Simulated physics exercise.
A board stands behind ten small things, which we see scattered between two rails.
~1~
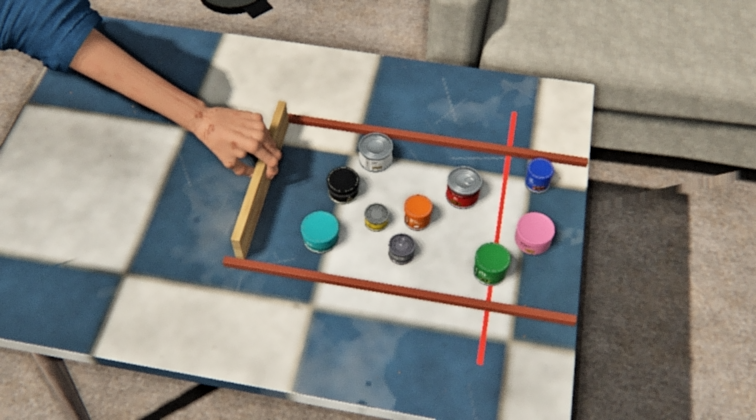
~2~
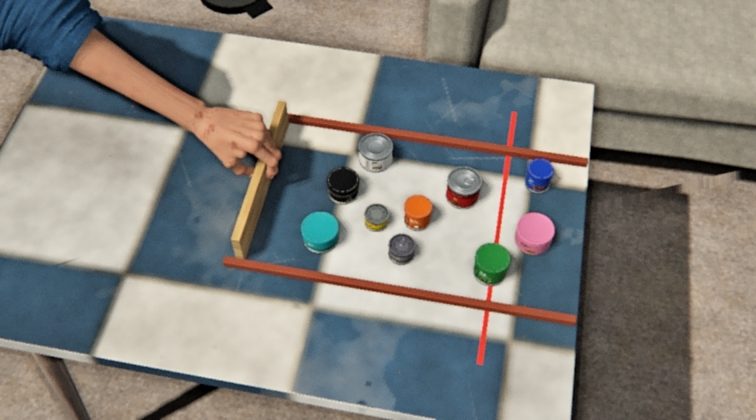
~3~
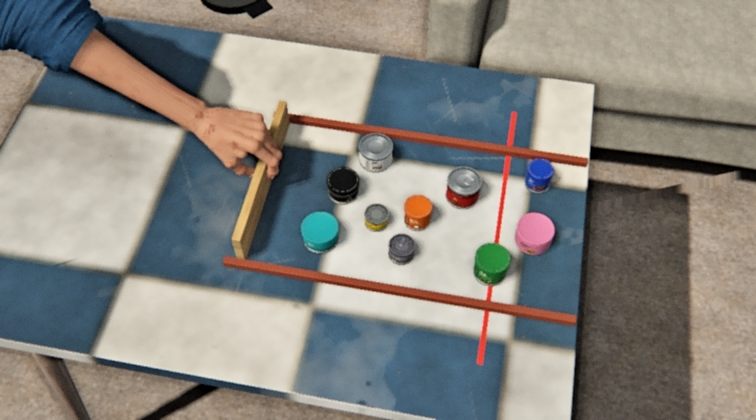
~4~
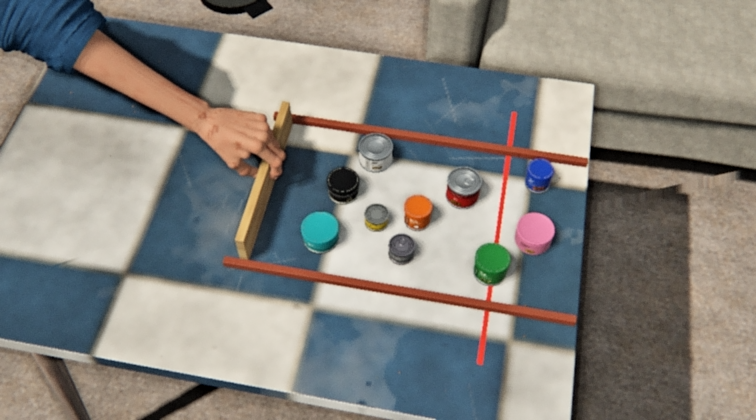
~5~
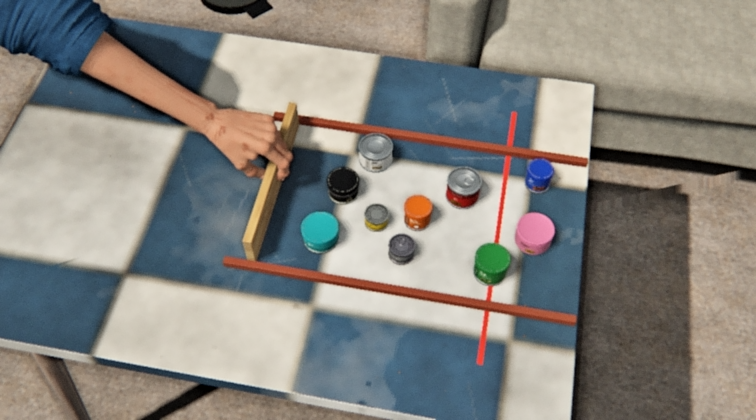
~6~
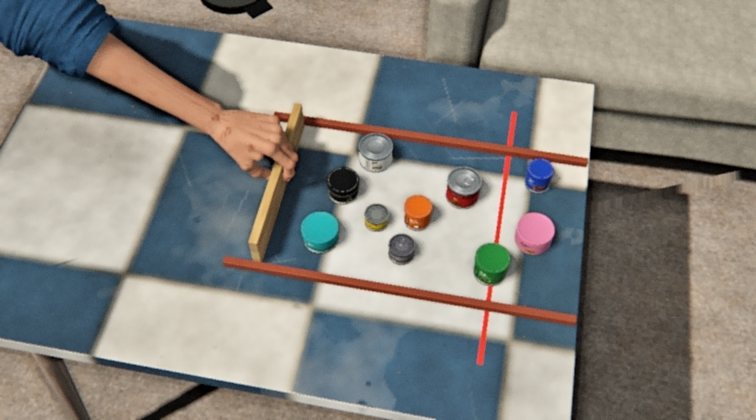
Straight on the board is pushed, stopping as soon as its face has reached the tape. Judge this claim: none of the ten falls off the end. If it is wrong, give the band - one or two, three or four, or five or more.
Mind you, the pieces that take the plunge come to zero.
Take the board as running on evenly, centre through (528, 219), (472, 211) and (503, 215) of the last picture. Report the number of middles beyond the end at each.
Place by place, 2, 0 and 0.
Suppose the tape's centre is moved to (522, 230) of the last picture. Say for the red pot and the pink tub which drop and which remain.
The red pot stays where it is; the pink tub goes off the edge.
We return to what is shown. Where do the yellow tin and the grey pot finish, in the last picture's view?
The first ends close to (509, 239), the second close to (541, 281).
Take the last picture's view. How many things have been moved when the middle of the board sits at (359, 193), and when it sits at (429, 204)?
At the first spot the count is 3, and at the second it is 8.
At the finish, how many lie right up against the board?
In contact: 4.
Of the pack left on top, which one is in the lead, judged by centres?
The green pot.
Soon after, none off yet; pink tub at rest near (534, 234); blue tin at rest near (539, 176); green pot at rest near (491, 265).
In the end, the number that fall off is zero.
